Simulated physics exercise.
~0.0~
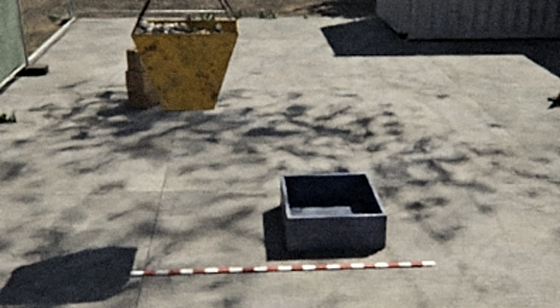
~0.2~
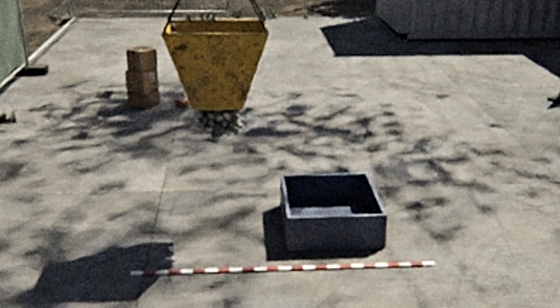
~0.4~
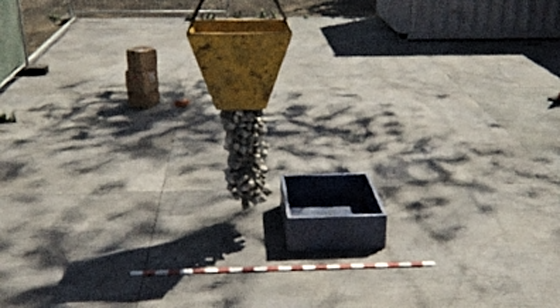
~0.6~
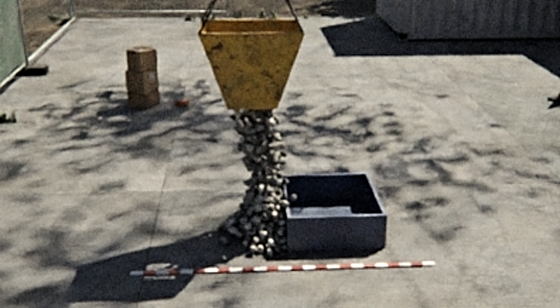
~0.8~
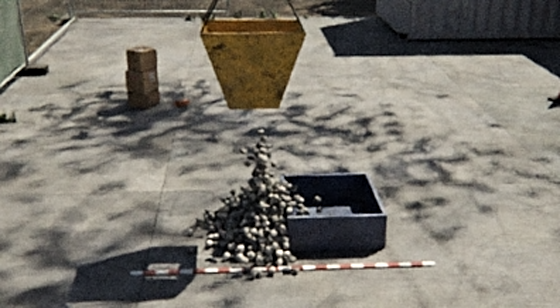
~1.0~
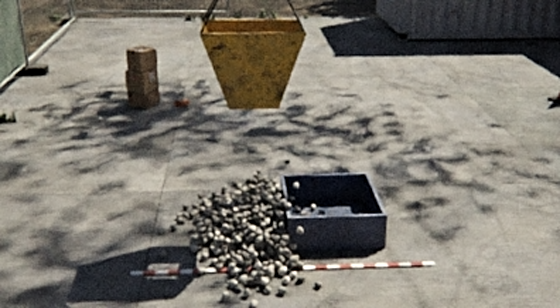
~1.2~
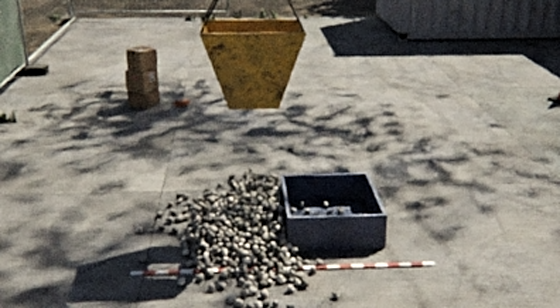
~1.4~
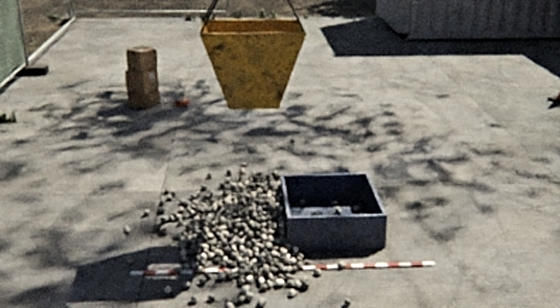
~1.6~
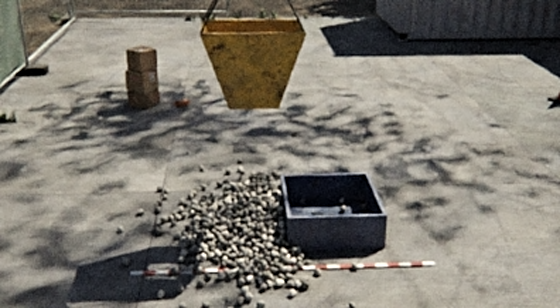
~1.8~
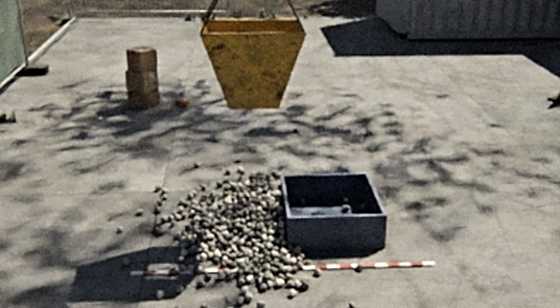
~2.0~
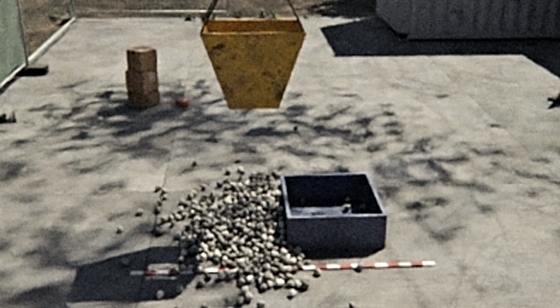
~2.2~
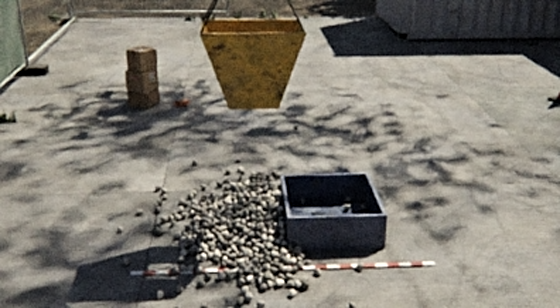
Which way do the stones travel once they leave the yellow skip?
The stones move down, dropping from the underside of the skip to the concrete beside the dark bin.
